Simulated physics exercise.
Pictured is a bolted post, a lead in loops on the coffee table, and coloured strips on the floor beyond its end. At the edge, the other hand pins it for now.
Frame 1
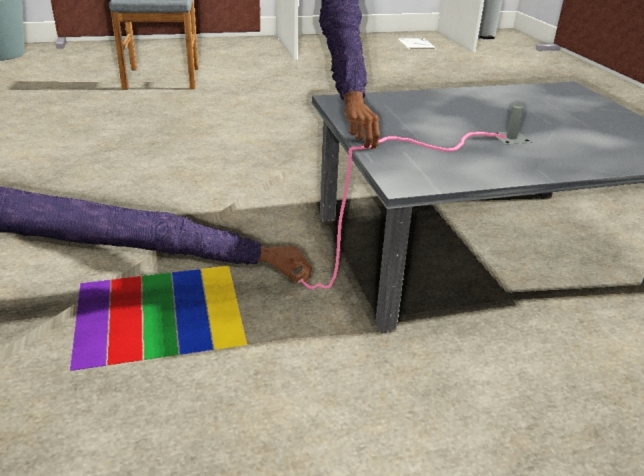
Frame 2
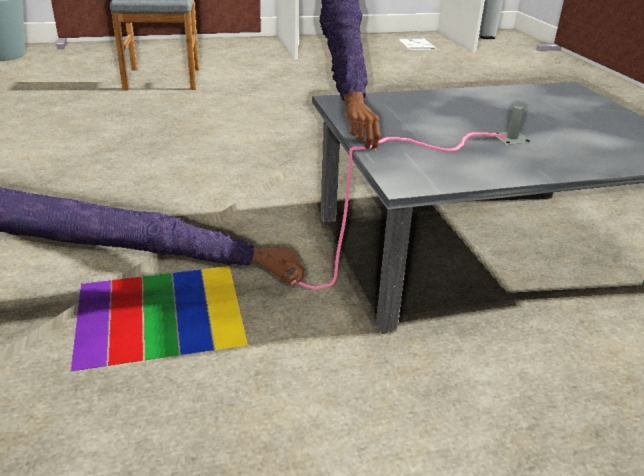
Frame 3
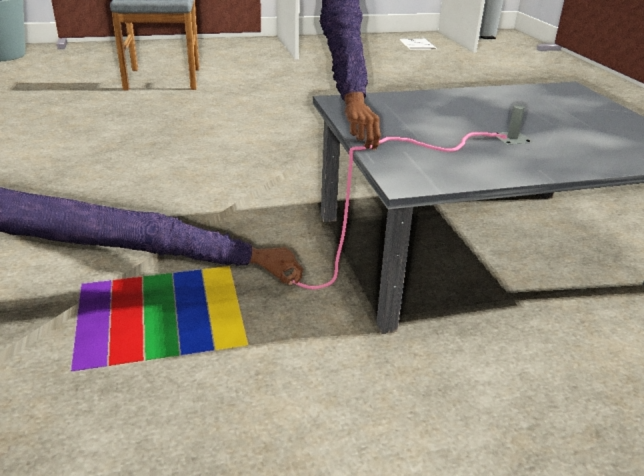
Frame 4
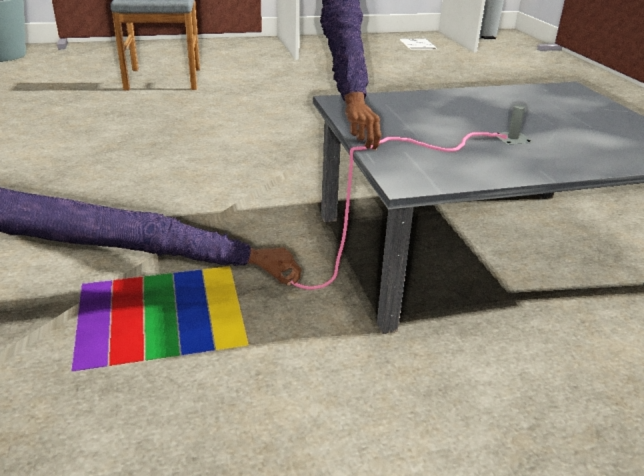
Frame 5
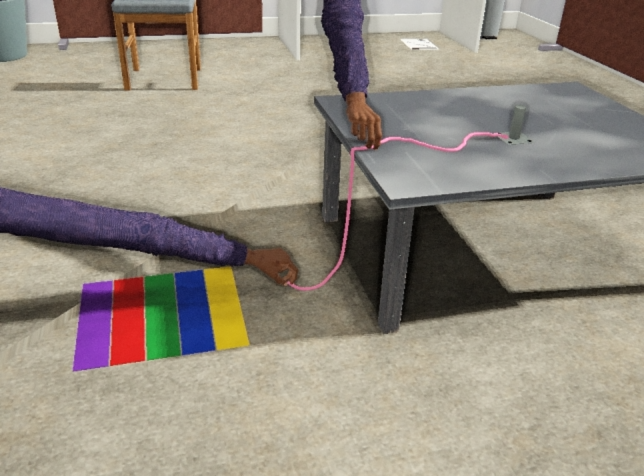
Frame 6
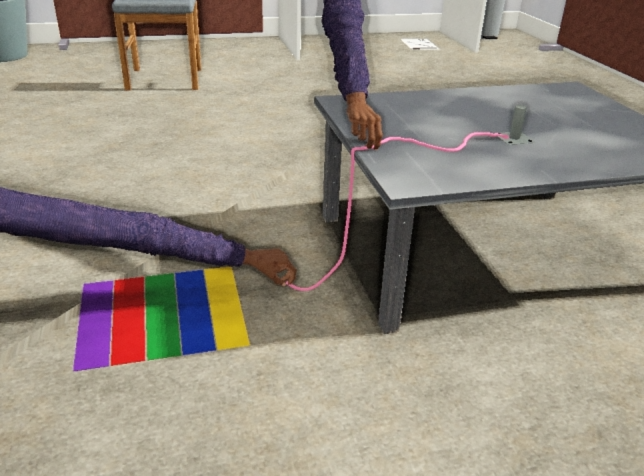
A hand low at the left draws the pink cord's end slightly to the left.
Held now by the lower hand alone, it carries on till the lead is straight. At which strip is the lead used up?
At the green one.
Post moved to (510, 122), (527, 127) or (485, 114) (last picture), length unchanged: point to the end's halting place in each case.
Around (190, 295), then (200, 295), then (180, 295).
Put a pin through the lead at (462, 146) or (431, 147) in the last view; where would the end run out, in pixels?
Estimated pixels: (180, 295), then (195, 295).
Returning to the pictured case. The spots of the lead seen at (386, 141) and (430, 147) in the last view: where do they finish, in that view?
They finish close to (355, 152) and close to (404, 146).
Early on, end near (224, 291); over yellow.
Midway, end near (184, 296); over blue.
At the end of the slack, end near (160, 299); over green. The end stops over the green strip.
